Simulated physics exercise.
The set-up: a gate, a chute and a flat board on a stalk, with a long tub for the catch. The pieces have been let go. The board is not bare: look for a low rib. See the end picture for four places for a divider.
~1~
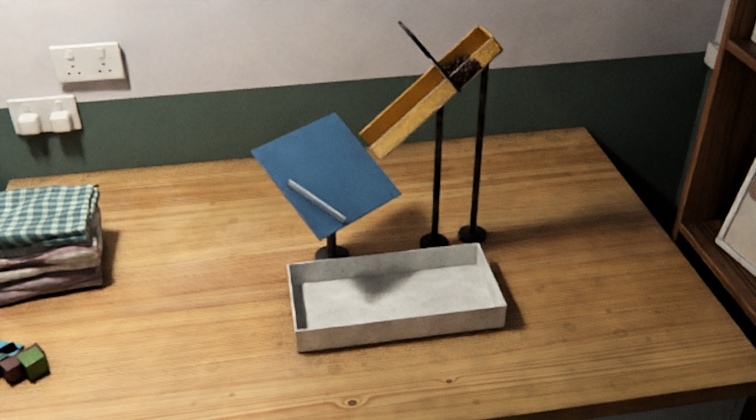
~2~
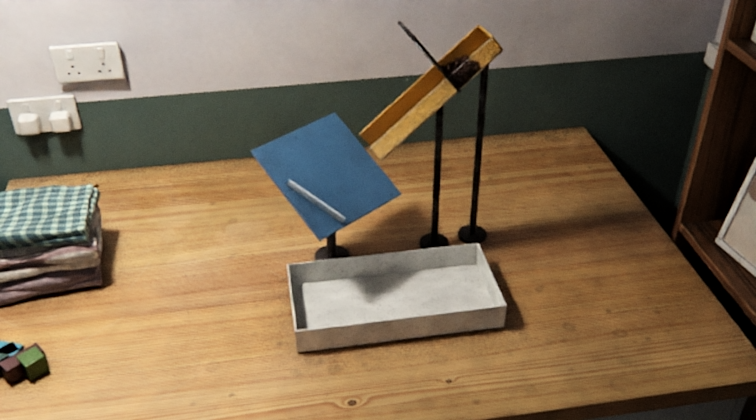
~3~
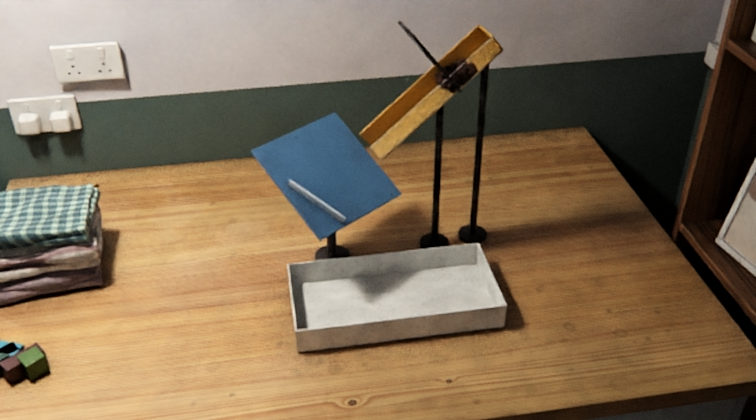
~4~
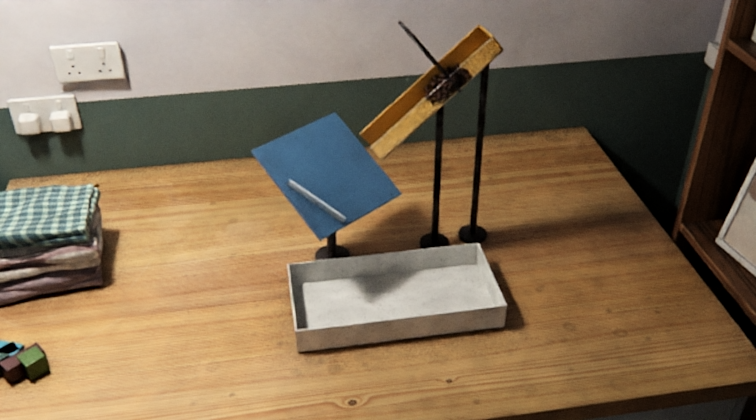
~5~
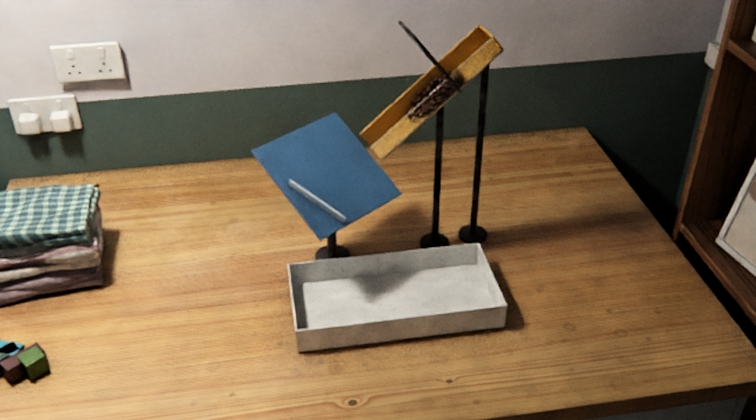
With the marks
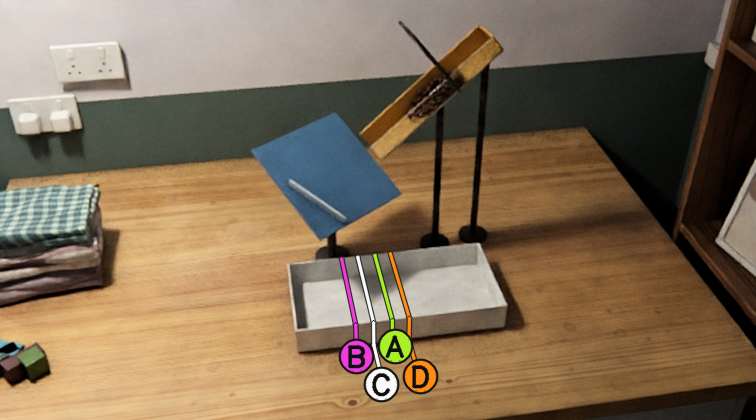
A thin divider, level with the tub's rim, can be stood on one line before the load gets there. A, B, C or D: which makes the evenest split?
It is A.
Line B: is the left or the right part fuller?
The right side.
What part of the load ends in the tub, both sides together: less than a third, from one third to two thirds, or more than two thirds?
It is more than two thirds.
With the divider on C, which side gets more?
Right.
On the marked copy, line A crosses the front rim at (392, 319); line B crosses the front rim at (355, 323); line C crosses the front rim at (373, 321); line D crosses the front rim at (409, 317).
With A, of what is caught, about half on the left of the divider, about half on the right.
With B, of what is caught, a stray few on the left of the divider, nearly all on the right.
With C, of what is caught, a small part on the left of the divider, nearly all on the right.
With D, of what is caught, nearly all on the left of the divider, a small part on the right.
